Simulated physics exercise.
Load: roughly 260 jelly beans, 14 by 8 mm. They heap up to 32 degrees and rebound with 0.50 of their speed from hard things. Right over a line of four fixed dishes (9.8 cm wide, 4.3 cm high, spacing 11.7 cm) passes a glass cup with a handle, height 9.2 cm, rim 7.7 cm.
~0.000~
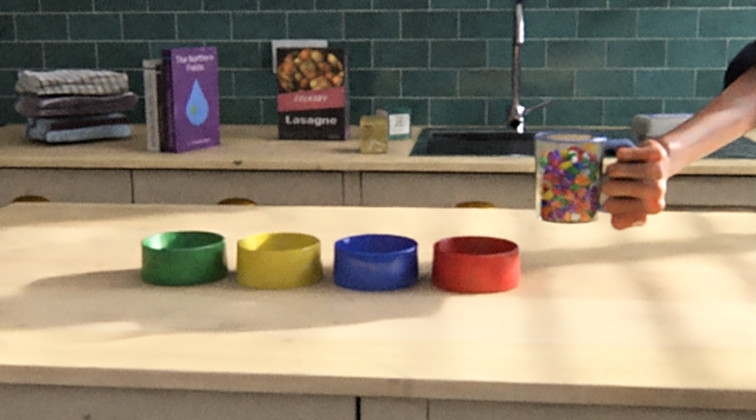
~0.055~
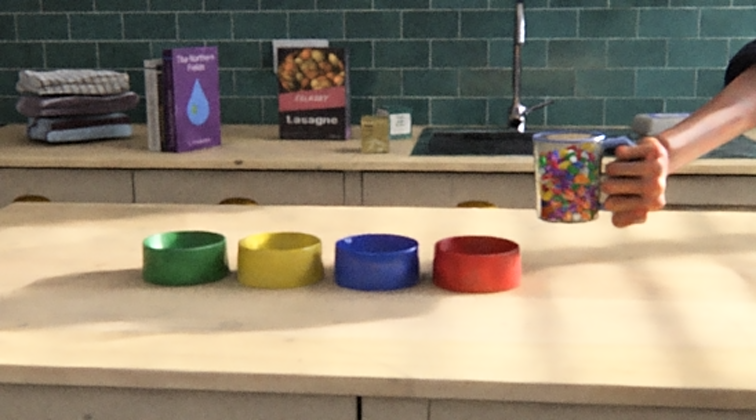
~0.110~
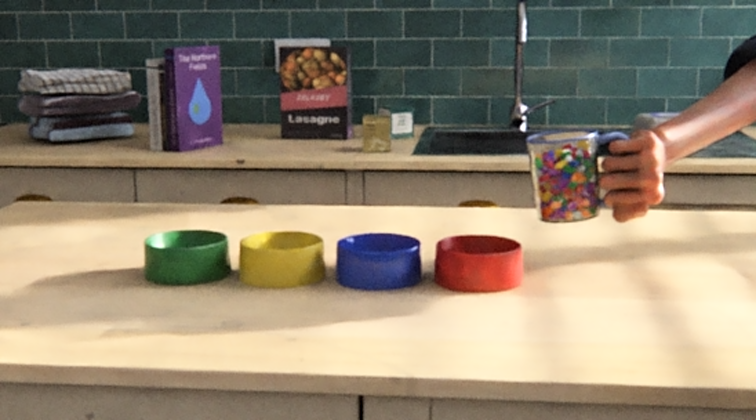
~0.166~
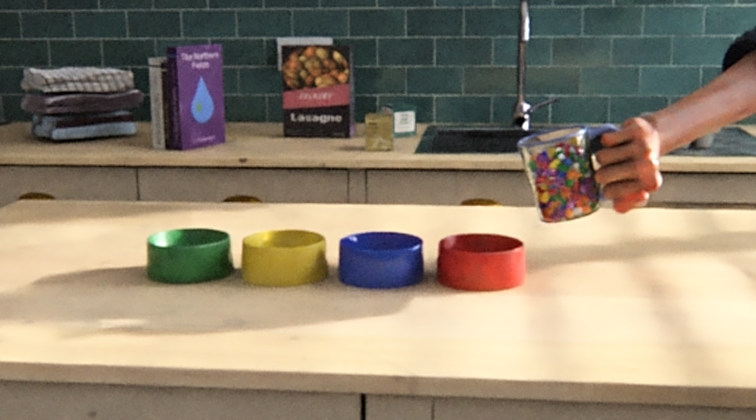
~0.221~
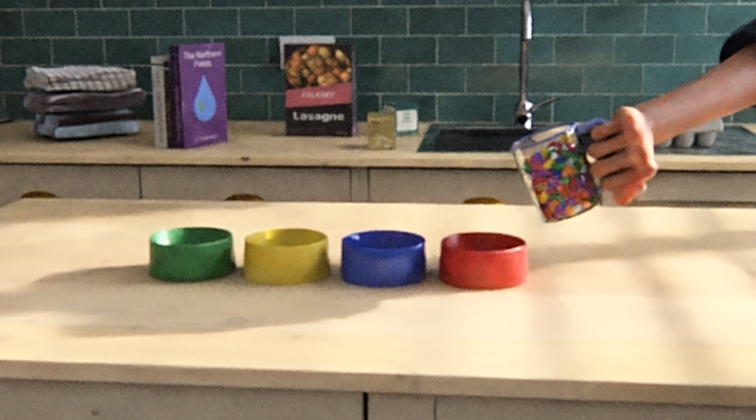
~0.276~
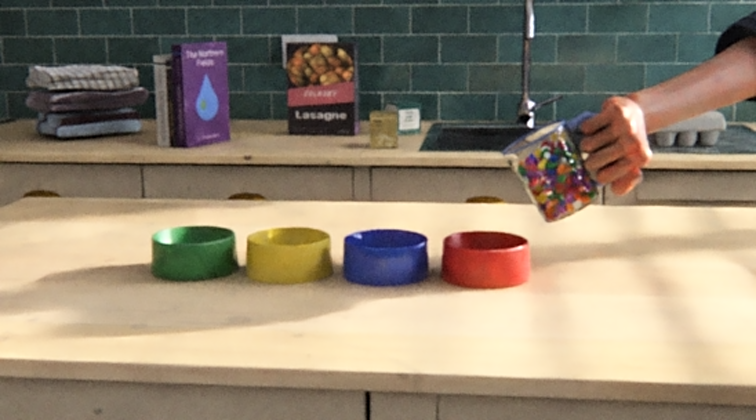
Glass cup of colourful jelly beans tilting leftward in a hand beside red, blue, yellow and green dishes on a kitchen counter.
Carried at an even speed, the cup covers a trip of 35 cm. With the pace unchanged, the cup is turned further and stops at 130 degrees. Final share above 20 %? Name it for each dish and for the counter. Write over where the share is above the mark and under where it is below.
Red: Under; blue: Over; green: Under; yellow: Under; counter: Over.
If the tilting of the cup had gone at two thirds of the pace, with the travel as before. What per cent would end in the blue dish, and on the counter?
Then the blue dish would get 90 and the counter 10.
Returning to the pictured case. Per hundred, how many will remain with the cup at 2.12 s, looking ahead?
I reckon around 0 per cent.
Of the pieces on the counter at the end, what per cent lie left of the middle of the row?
That works out to close to 0 per cent.
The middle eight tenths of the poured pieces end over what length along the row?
I'd put it near 10 cm.
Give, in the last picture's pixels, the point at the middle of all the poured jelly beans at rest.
(398, 265).
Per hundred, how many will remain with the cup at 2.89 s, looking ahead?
Roughly 0 per cent of the load.
Then, at 1.38 s, tilt 130 degrees; cup holds 0 %, blue 60 %.
Then, at 2.12 s, tilt 130 degrees; cup holds 0 %, blue 60 %.
After 2.89 s, tilt 130 degrees; cup holds 0 %, blue 60 %.
By 3.2 s all is still; red 0 %, blue 60 %, green 0 %, yellow 0 %, counter 40 %.
